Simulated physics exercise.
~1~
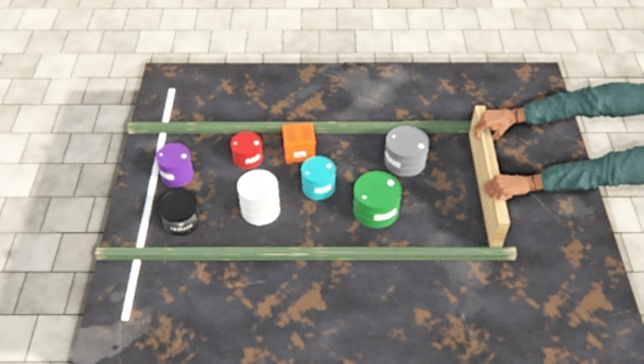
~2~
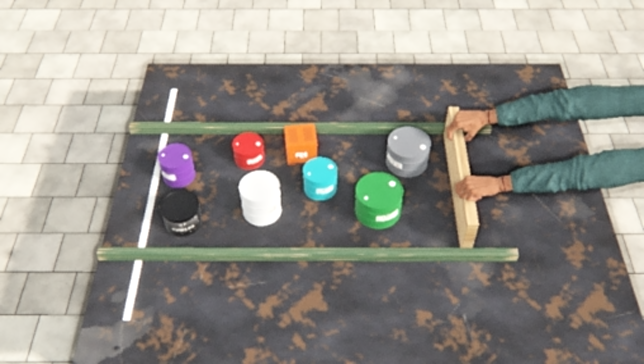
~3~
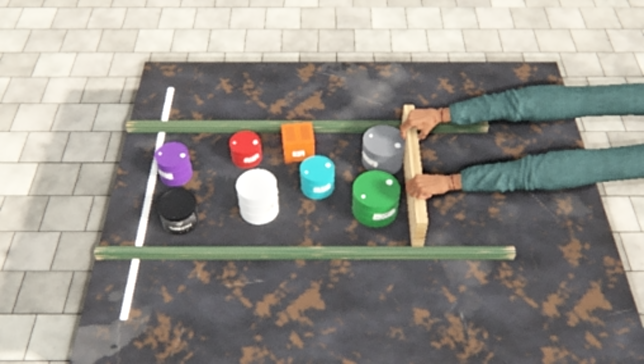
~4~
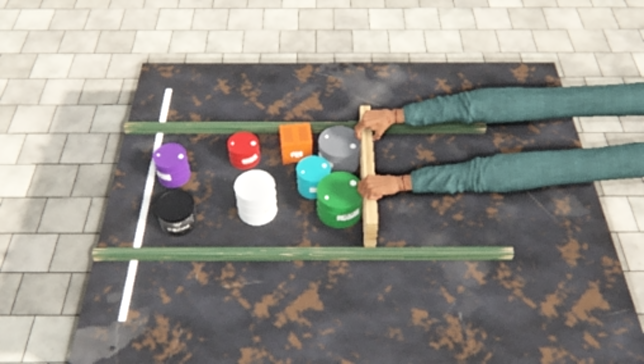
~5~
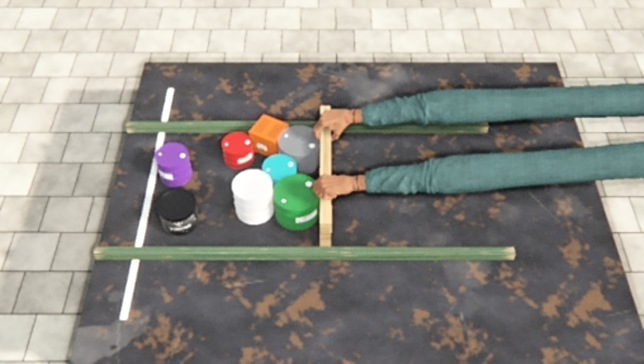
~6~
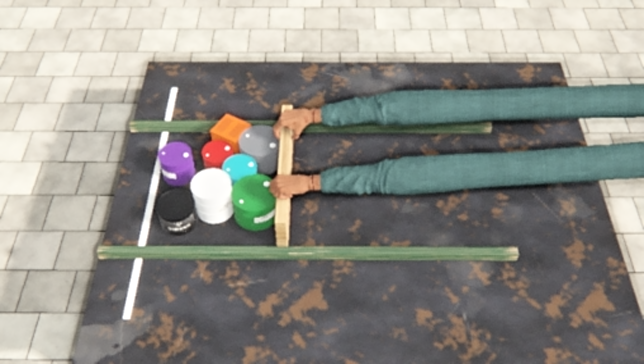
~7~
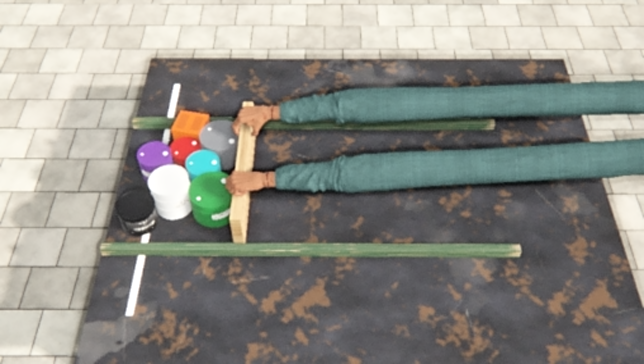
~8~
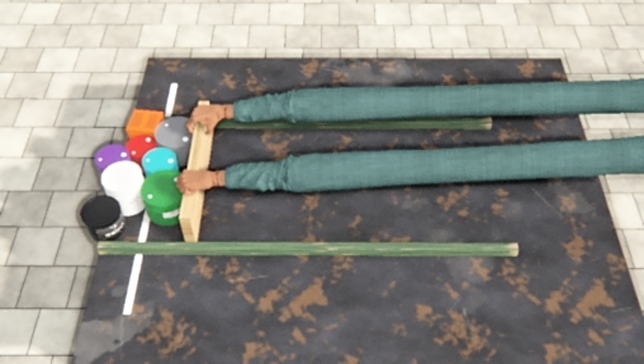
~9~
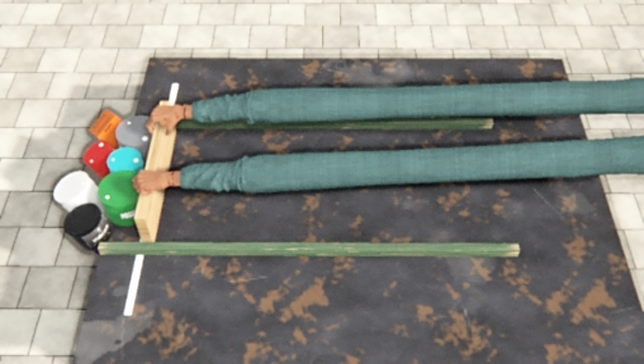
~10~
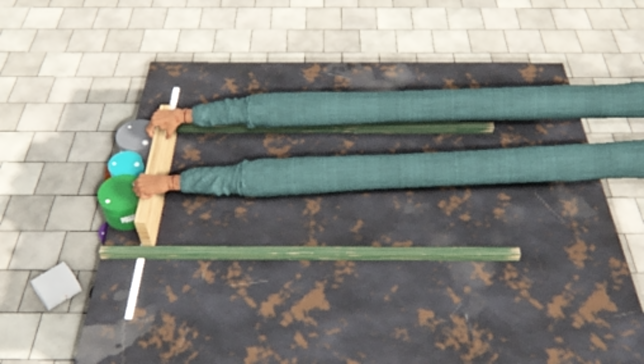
Two hands sliding a wooden plank left across a dark tabletop, bunching coloured canisters together and pushing several off the edge.
